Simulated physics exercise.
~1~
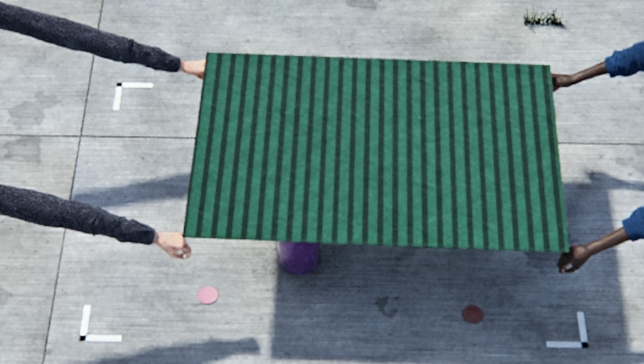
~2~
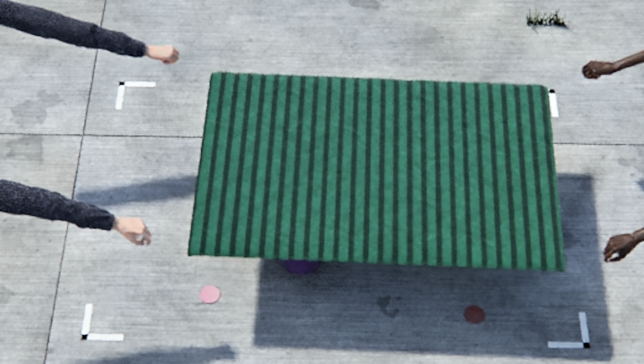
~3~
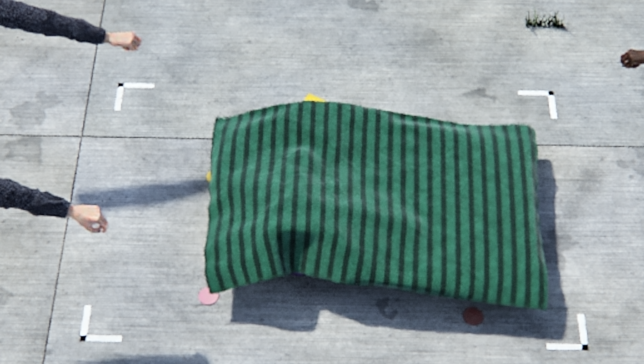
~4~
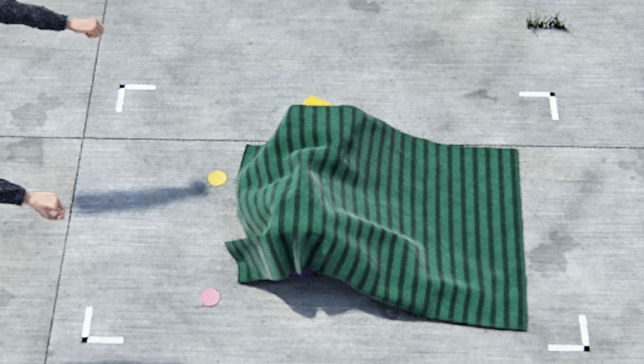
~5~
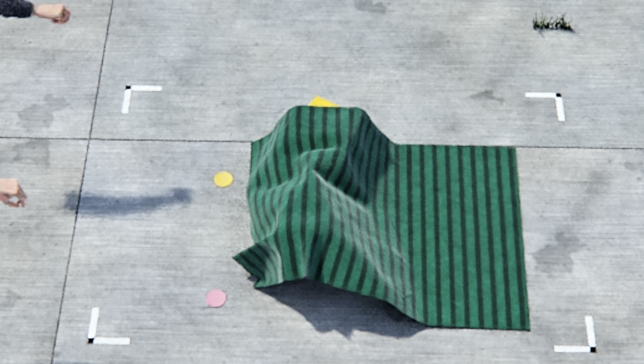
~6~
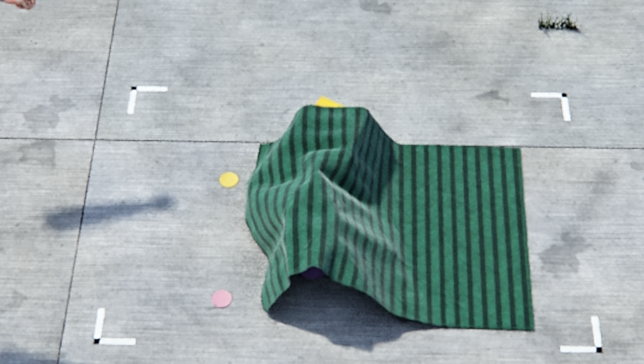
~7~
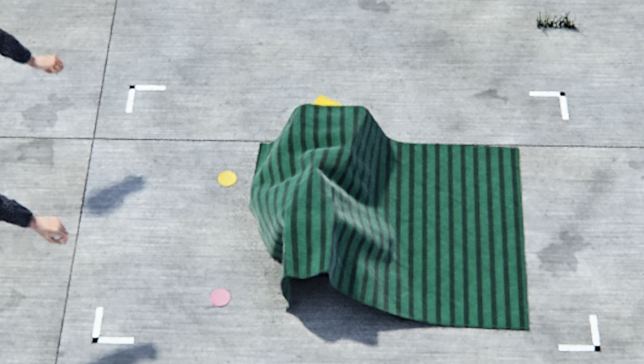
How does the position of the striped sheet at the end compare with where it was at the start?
At the start it is held stretched out above the floor by hands at both sides. By the end it has dropped and lies lower in view, flat on the concrete at the right and draped over a raised shape at the left.
